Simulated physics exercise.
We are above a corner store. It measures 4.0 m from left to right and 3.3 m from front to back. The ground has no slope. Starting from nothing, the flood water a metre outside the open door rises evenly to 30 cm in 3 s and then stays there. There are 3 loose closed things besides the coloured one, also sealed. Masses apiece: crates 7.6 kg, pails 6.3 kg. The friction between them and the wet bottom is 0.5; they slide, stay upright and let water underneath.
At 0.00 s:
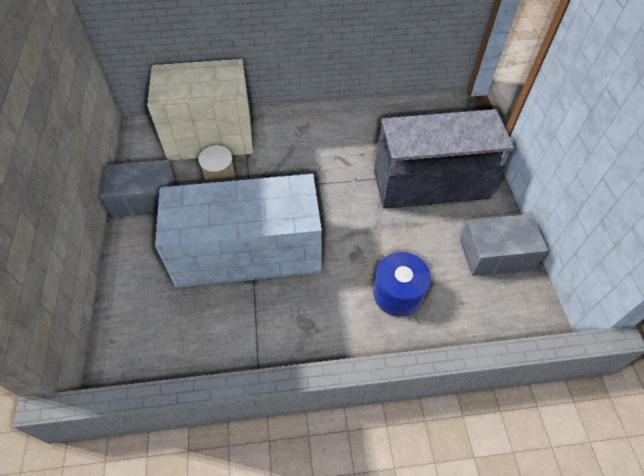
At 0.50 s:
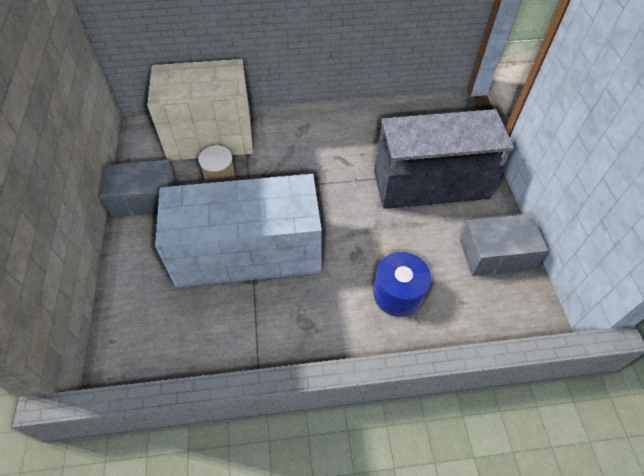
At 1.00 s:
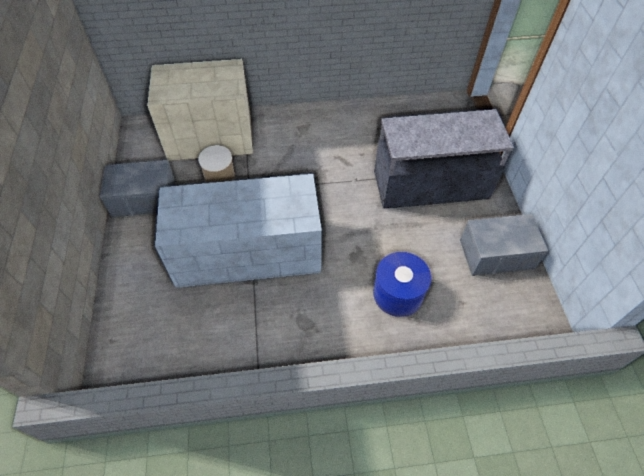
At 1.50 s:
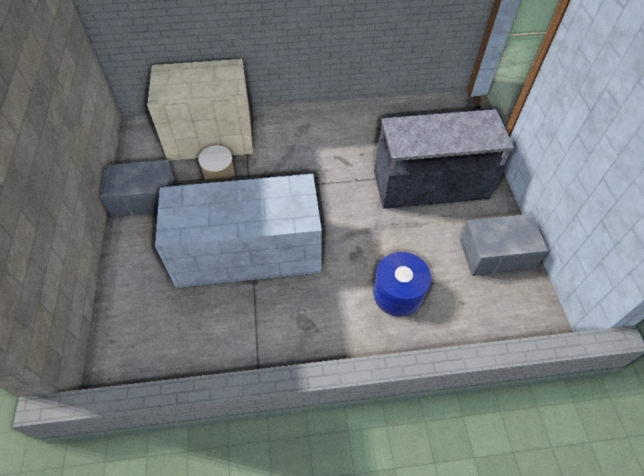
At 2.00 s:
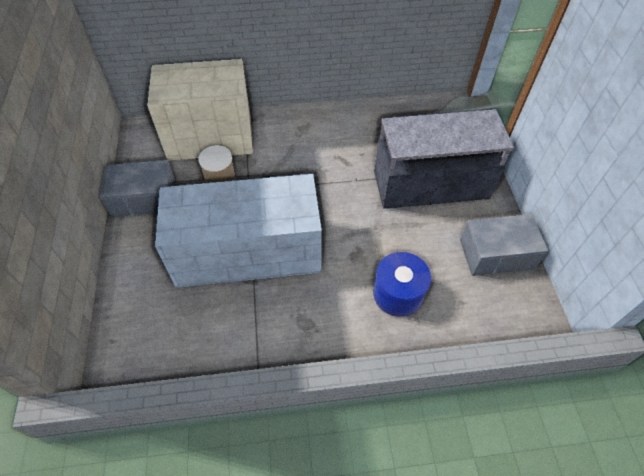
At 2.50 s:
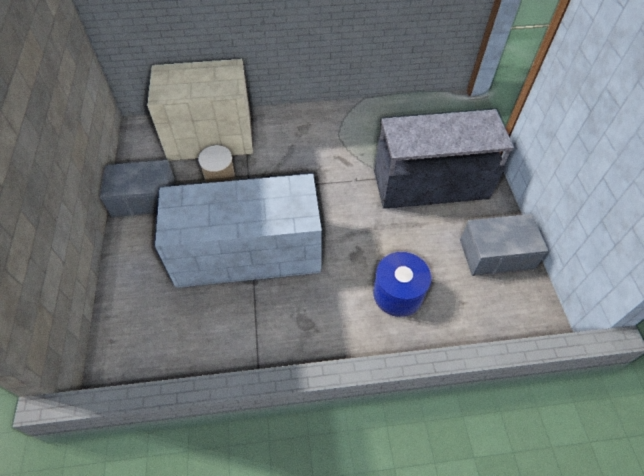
Greenish water spreads over the pale tiles outside a small walled room seen from above, covering the strip beyond the low front wall. It then slips in through the doorway at the upper right and pools around the dark counter, while the blue tub and the blocks stay put.
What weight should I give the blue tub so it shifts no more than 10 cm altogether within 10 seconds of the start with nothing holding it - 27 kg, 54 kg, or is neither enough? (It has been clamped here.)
27 kg will do.
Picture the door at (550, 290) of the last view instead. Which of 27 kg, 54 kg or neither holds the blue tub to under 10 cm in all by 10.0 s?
Then only the heavier mass works.
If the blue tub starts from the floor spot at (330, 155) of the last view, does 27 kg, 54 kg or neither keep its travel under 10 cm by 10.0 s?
Here only the heavier suffices.
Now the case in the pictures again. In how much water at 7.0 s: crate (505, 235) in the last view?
Around 4 centimetres.
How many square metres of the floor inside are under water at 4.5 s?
About 6.0 m2.
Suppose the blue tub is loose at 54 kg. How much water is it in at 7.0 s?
1 cm, roughly.
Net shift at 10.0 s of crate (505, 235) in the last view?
Result, in that order - 50 centimetres from the start.
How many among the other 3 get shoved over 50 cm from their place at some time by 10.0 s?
The total is 2.
After 3.5 s the blue tub would be 0 cm from its start with 27 kg and 0 cm from its start with 54 kg; 0 cm of water round it then.
After 4.5 s the blue tub would be 0 cm from its start with 27 kg and 0 cm from its start with 54 kg; 0 cm of water round it then.
After 7.0 s the blue tub would be 0 cm from its start with 27 kg and 0 cm from its start with 54 kg; 1 cm of water round it then.
After 10.0 s the blue tub would be 0 cm from its start with 27 kg and 0 cm from its start with 54 kg; 11 cm of water round it then.
